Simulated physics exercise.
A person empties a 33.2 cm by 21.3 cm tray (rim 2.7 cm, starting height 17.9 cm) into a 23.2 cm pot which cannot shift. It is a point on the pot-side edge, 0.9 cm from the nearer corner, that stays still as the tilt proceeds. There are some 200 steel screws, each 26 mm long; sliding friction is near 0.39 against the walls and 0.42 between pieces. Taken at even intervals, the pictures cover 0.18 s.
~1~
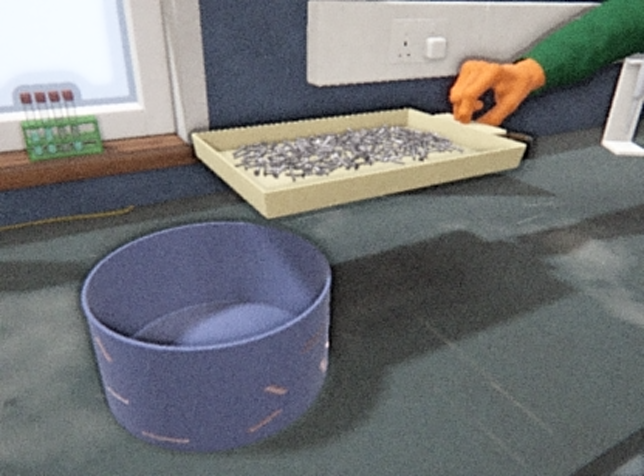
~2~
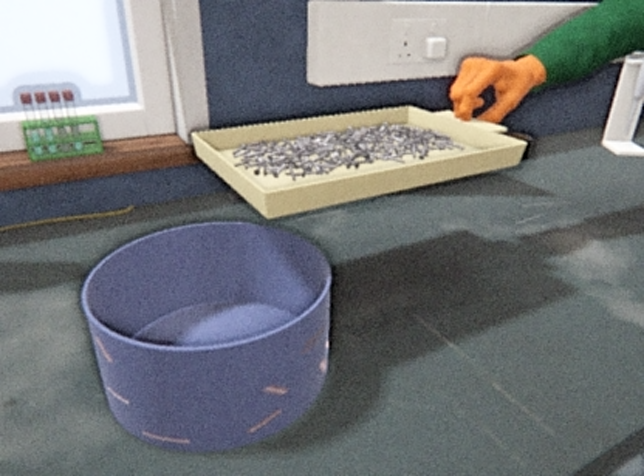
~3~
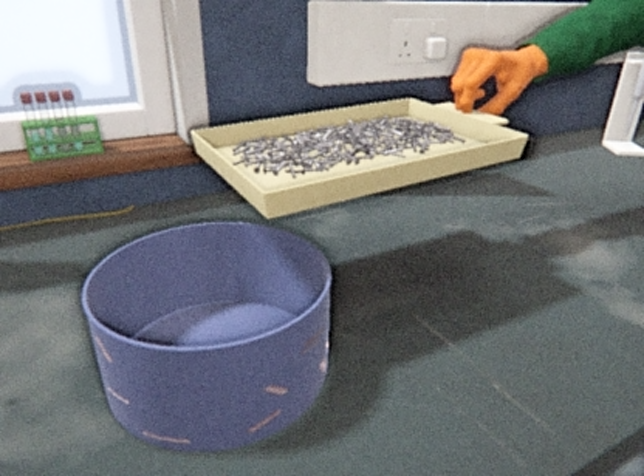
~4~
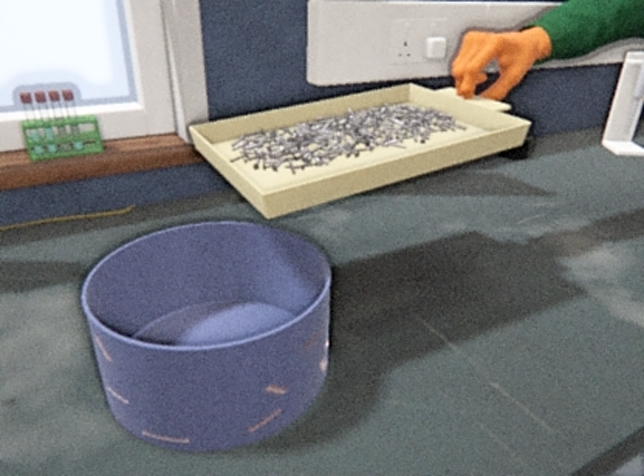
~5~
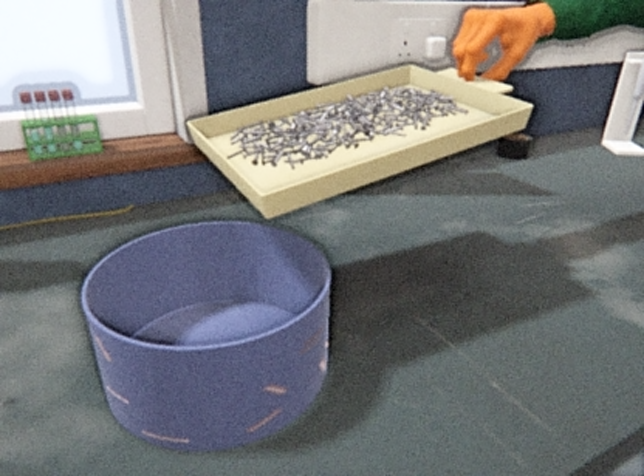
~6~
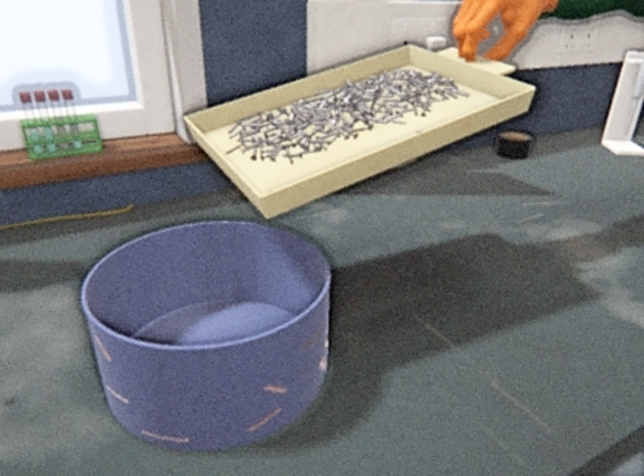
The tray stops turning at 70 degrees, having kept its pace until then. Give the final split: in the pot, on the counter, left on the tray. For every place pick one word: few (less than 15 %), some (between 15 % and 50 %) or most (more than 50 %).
Pot gets most, counter gets few, tray gets some.
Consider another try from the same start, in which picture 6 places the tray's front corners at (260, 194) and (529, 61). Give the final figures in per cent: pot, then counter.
Pot 75; counter 5.
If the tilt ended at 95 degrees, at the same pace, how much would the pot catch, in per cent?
That would give about 95 per cent.
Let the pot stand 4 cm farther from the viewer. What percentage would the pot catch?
I'd put it at around 55 per cent.
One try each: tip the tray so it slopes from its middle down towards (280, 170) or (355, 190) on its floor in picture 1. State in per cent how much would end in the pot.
Some 25 and 35 per cent.
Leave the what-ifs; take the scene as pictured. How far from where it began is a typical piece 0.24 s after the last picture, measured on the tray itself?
It has moved some 2 cm from its start.
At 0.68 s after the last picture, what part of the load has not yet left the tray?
I'd say close to 30 per cent.
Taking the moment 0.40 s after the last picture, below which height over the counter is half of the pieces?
Around 26 cm up.
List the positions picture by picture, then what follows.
The first picture shows tray tilt 0 degrees, front corners at (267, 190) and (521, 145); middle of the pieces at (354, 150); pot at (212, 272).
The second picture shows tray tilt 1 degrees, front corners at (267, 191) and (522, 142); middle of the pieces at (354, 148).
The third picture shows tray tilt 2 degrees, front corners at (266, 191) and (523, 135); middle of the pieces at (354, 143).
The fourth picture shows tray tilt 6 degrees, front corners at (265, 192) and (525, 122), lowest corner left front; middle of the pieces at (354, 134).
The fifth picture shows tray tilt 10 degrees, front corners at (264, 193) and (528, 105), lowest corner left front; middle of the pieces at (353, 122).
The sixth picture shows tray tilt 14 degrees, front corners at (262, 194) and (530, 88), lowest corner left front; middle of the pieces at (352, 110); pot at (212, 271).
Then, 0.24 s after the last picture, tilt 42 degrees; the tray holds 100 %, the pot 0 %.
Then, 0.40 s after the last picture, tilt 61 degrees; the tray holds 100 %, the pot 0 %.
Then, 0.68 s after the last picture, tilt 70 degrees; the tray holds 30 %, the pot 45 %.
In the end, pot 70 %, counter 5 %, tray 25 %.
